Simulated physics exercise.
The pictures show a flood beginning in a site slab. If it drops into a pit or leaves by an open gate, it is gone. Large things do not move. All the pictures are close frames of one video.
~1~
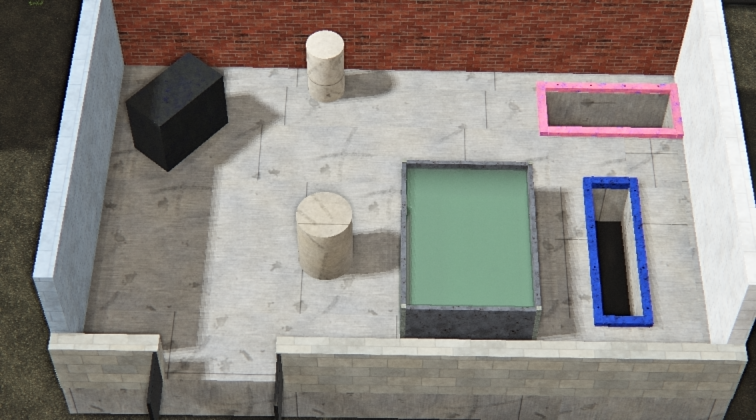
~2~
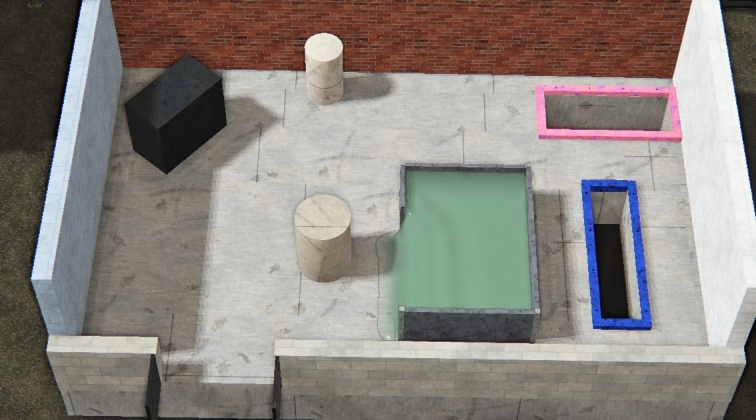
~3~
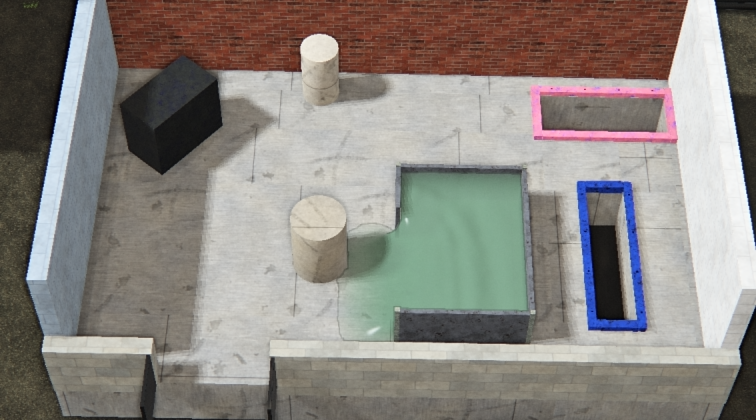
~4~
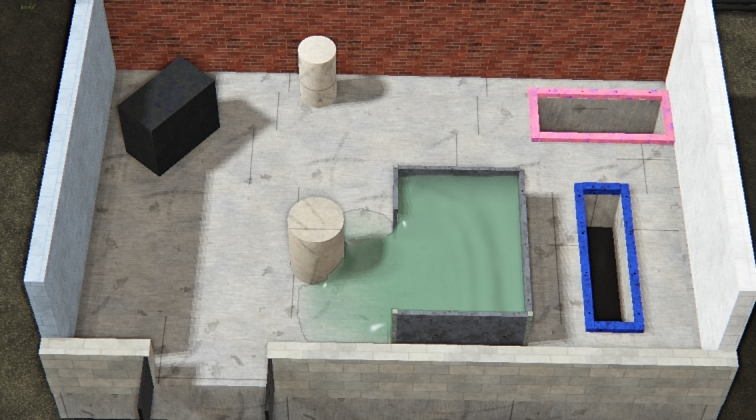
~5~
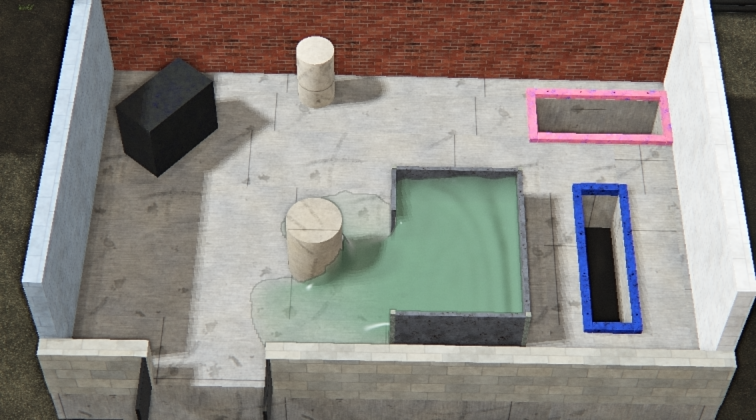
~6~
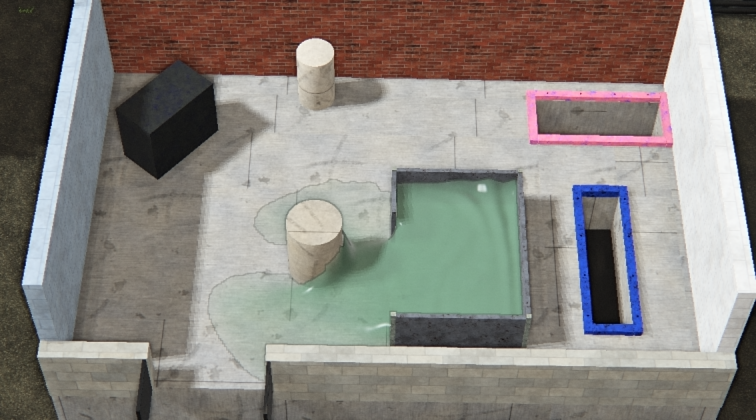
In a walled concrete yard, green water pours from the left side of a dark-rimmed tank, spreading leftward around a pale cylinder.
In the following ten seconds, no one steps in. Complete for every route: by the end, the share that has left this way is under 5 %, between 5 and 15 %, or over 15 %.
By the end, the share via the gate is over 15 %; the share via the blue pit is under 5 %; the share via the pink pit is under 5 %.
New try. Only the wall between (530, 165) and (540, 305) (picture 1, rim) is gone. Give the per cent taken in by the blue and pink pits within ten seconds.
Roughly, in per cent: Blue 50, pink 6.
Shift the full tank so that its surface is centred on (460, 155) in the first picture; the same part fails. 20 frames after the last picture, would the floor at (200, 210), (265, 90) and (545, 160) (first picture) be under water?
Outcome, in sequence: Wetted, wetted, unwetted.
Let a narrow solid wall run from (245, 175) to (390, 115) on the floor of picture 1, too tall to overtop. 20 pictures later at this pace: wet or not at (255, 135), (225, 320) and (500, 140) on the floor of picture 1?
Going one after another, I'd say kept clear of the flood, then reached by the flood, then reached by the flood.
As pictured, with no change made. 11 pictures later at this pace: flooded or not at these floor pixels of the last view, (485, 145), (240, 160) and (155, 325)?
Left dry; drenched; drenched.
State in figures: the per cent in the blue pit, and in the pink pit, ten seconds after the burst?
Estimates: 0 % and 0 %.
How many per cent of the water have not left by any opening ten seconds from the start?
Roughly 82 parts in a hundred.
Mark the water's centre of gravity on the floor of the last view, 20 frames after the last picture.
Around pixel (306, 260) of the last picture.
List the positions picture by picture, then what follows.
Still water in the water tank at (469, 236), in the first picture.
Water pours out at (404, 278) and has run to (392, 339), in the second picture.
Water pours out at (399, 280) and has run to a hidden place, in the third picture.
Water pours out at (397, 282) and has run to a hidden place, in the fourth picture.
Water pours out at (395, 283) and has run to (259, 321), in the fifth picture.
The front is at (216, 314), out from the gap at (395, 285), in the sixth picture.
A moment on, water covers 35 % of the floor; the gate 1 %, the blue pit 0 %, the pink pit 0 %.
Next, water covers 50 % of the floor; the gate 5 %, the blue pit 0 %, the pink pit 0 %.
Then, water covers 60 % of the floor; the gate 9 %, the blue pit 0 %, the pink pit 0 %.
Later, water covers 75 % of the floor; the gate 13 %, the blue pit 0 %, the pink pit 0 %.
In the end, water covers 95 % of the floor; the gate 18 %, the blue pit 0 %, the pink pit 1 %.
